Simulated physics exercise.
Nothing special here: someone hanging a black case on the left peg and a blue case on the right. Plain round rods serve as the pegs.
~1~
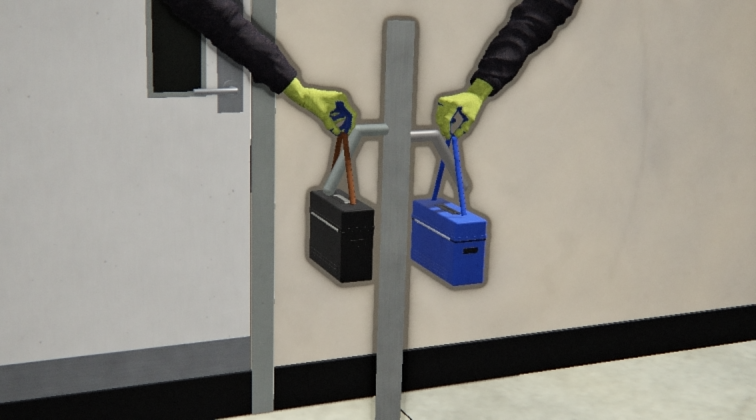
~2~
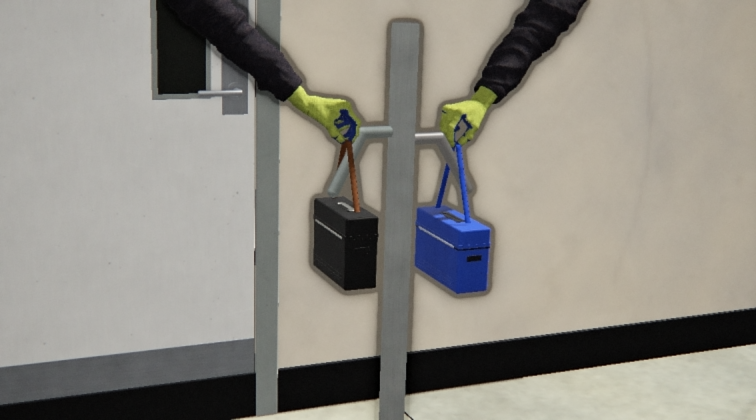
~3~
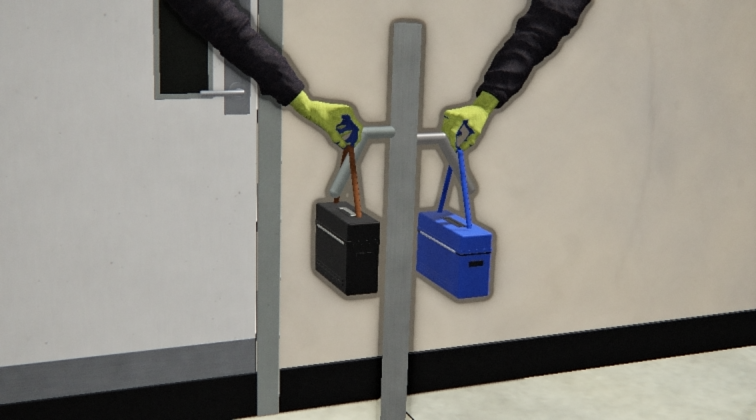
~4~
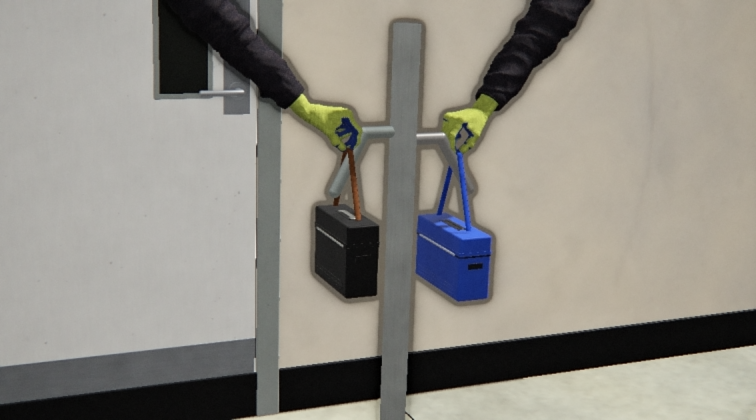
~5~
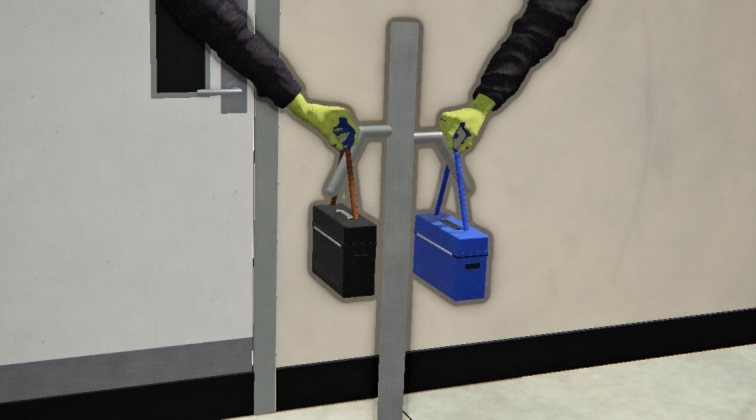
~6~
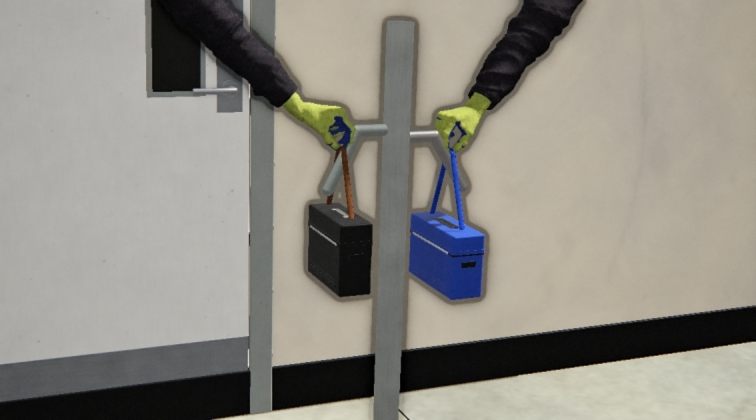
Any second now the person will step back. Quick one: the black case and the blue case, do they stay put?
The black case does not stay put, the blue case does not stay put.
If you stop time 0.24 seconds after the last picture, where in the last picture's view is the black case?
Near (337, 311) at that point.
Then, 0.24 s on from there, black case falling near (337, 311); blue case falling near (442, 314).
Then, 0.44 s on from there, black case on the floor; blue case on the floor.
In the end, black case on the floor; blue case on the floor. The black case comes down and the blue case slips off its peg.
